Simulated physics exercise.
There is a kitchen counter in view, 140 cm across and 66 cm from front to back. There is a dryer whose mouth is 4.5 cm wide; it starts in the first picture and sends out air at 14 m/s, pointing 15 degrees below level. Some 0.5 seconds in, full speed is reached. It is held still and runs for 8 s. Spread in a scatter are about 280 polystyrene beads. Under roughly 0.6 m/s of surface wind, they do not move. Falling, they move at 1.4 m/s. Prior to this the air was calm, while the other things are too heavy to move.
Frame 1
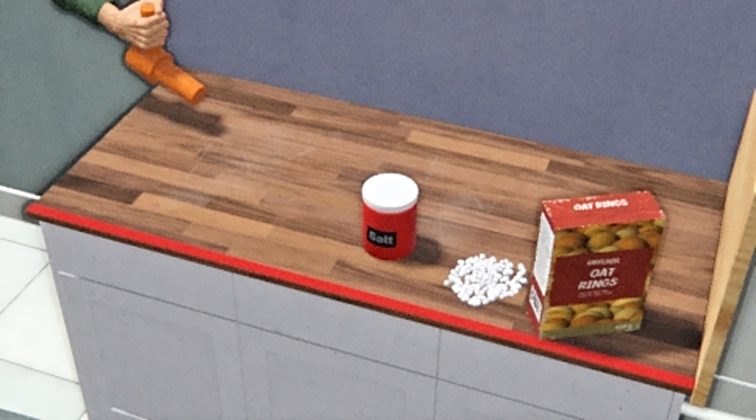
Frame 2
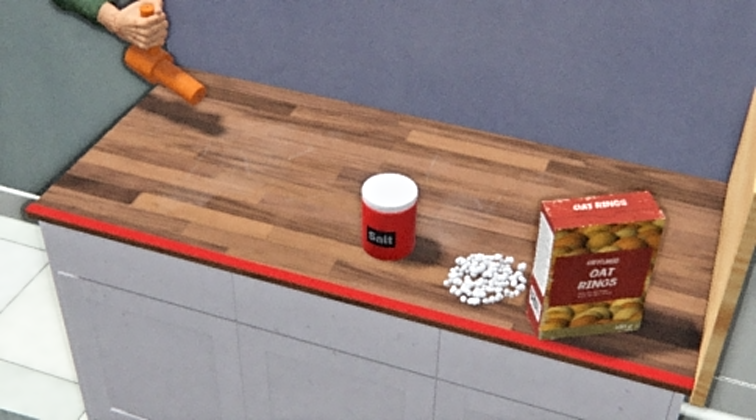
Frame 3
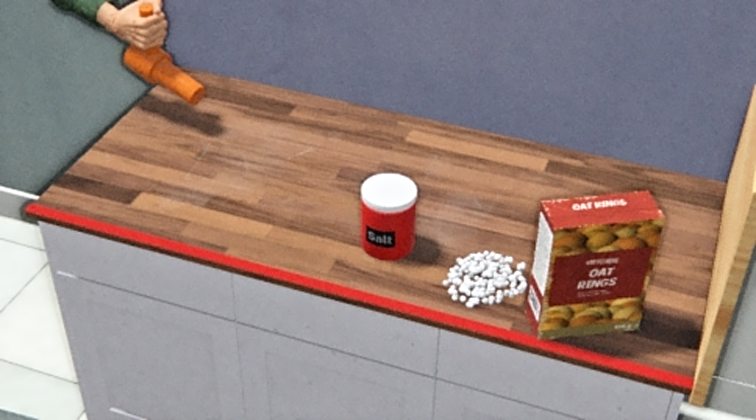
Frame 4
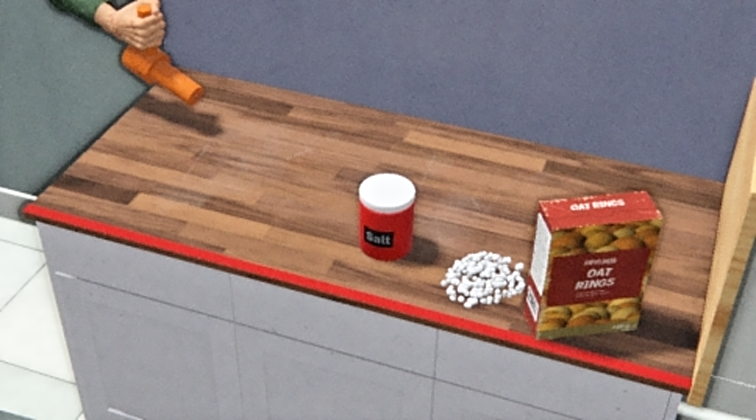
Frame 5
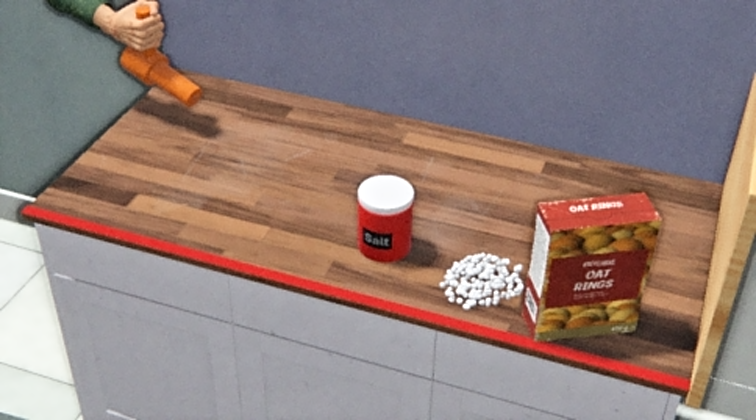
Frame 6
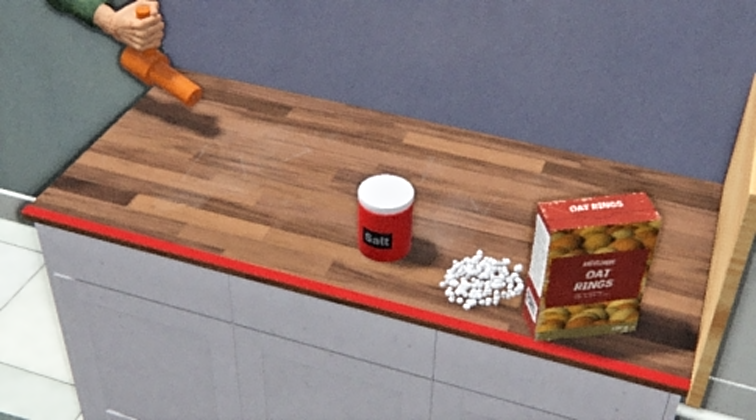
Almost nothing moves as a hand at the upper left holds an orange dryer angled down over a wooden counter, while white beads lie still between a red salt jar and a carton of oat rings on the right.
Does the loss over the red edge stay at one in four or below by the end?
No, it goes above one in four.
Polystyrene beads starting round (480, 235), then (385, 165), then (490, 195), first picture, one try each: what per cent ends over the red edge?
50 %, 0 %, 0 %.
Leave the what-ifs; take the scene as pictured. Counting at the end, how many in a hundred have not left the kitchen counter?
Share at the end: Around 60 %.
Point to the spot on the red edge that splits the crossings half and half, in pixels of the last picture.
At roughly pixel (550, 354).
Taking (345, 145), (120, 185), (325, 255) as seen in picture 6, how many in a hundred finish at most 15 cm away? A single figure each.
In order: About 0 %, then 0 %, then 0 %.
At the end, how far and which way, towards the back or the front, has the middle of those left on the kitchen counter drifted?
Shift: Towards the near end, some 5 cm.
Then, 1.2 s after the last picture the count stands so, 18 % are over the red edge; the middle of those still in play is near (480, 289).
Then, 2.1 s after the last picture the count stands so, 34 % are over the red edge; the middle of those still in play is near (474, 291).
Then, 4.0 s after the last picture the count stands so, 41 % are over the red edge; the middle of those still in play is near (467, 292).
Then, 7.6 s after the last picture, at the end, 42 % are over the red edge; the middle of those still in play is near (467, 292).
